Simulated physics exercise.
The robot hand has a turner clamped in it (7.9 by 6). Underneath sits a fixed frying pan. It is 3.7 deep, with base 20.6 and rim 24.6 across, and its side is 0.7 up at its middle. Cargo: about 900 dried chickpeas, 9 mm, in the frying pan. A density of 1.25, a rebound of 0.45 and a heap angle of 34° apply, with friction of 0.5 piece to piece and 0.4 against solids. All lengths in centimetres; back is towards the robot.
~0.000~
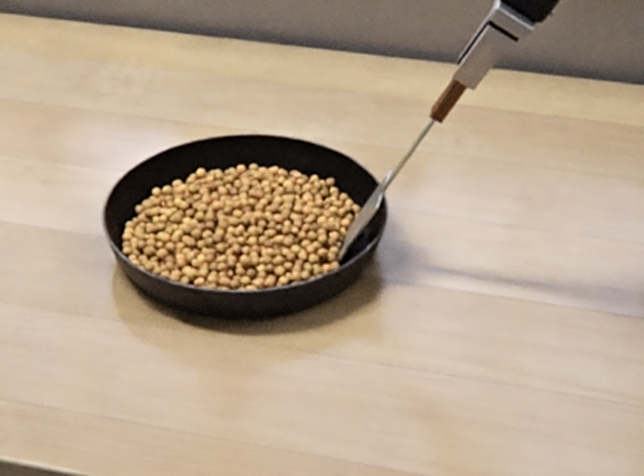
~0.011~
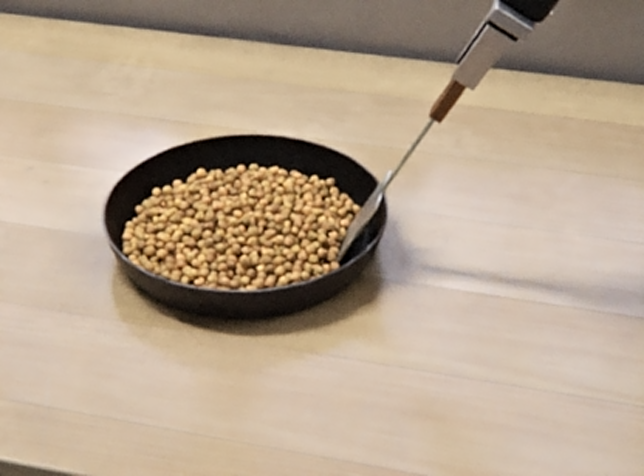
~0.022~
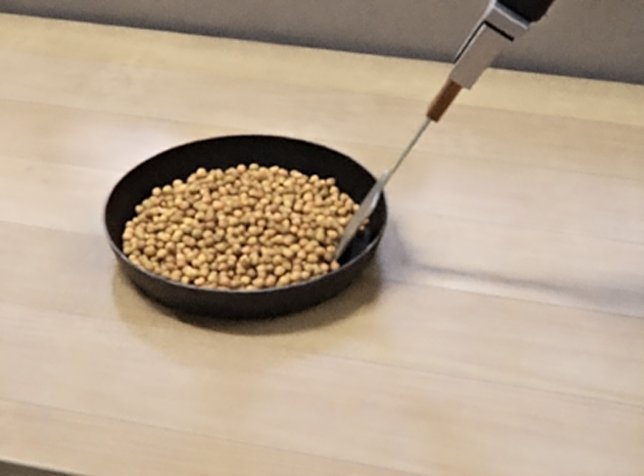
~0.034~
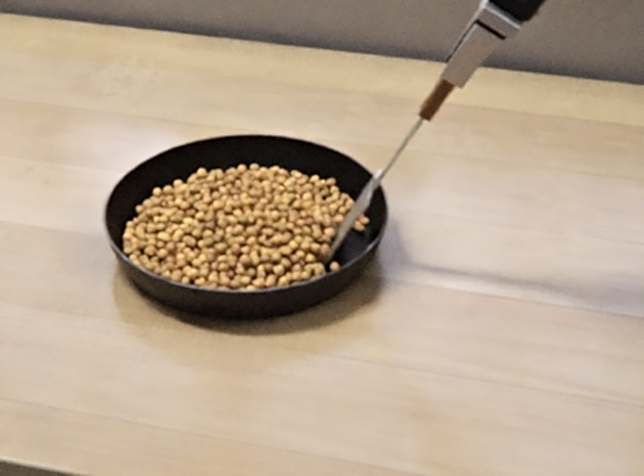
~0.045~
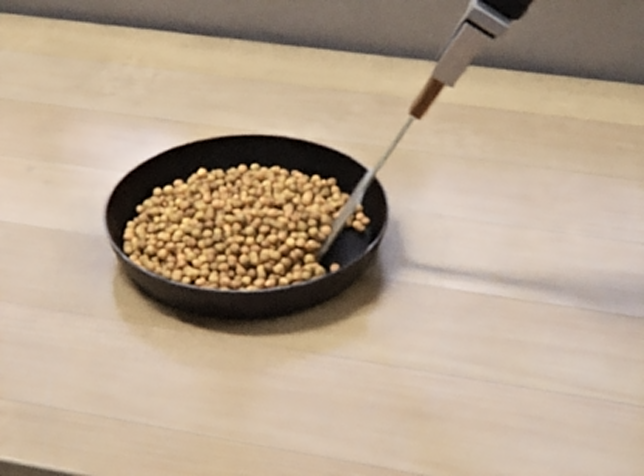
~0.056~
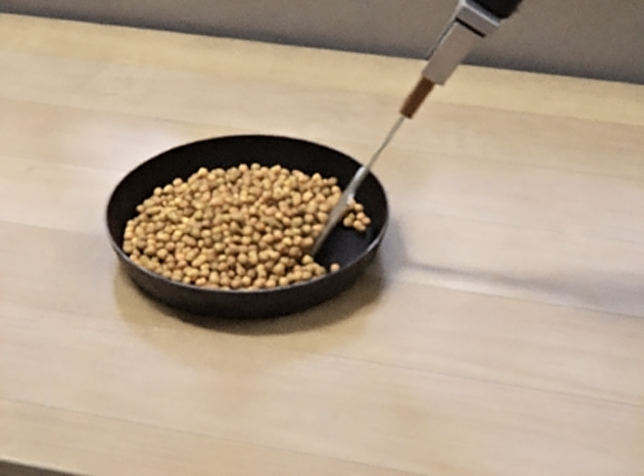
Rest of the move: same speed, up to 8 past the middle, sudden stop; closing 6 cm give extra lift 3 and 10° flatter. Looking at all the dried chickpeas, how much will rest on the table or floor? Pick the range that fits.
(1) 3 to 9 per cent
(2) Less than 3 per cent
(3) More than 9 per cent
3 to 9 per cent (1).
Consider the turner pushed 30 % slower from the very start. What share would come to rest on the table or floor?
Then about 0 per cent.
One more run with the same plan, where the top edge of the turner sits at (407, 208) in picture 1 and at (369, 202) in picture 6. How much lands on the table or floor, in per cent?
10 per cent.
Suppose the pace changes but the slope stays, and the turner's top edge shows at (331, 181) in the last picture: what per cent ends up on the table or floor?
Expect about 15 per cent there.
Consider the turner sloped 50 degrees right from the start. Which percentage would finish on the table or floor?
Then roughly 5 percent.
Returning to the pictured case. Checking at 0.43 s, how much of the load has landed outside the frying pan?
Some 4 per cent of the load.
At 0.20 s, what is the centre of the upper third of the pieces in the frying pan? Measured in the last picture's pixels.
I'd put it somewhere near (188, 207).
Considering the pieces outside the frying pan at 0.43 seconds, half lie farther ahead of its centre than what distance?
I'd say some 16 centimetres.
After 0.13 s, sloping 62°, highest piece 5 above the table; 900 in the frying pan.
After 0.20 s, sloping 59°, highest piece 5 above the table; 900 in the frying pan.
After 0.43 s, sloping 52°, highest piece 4 above the table; 856 in the frying pan, 40 on the table or floor, 4 on the blade or in flight.
After 1.48 s, sloping 52°, highest piece 4 above the table; 855 in the frying pan, 45 on the table or floor.
In the end, 855 in the frying pan, 45 on the table or floor. That is 5 % on the table or floor.
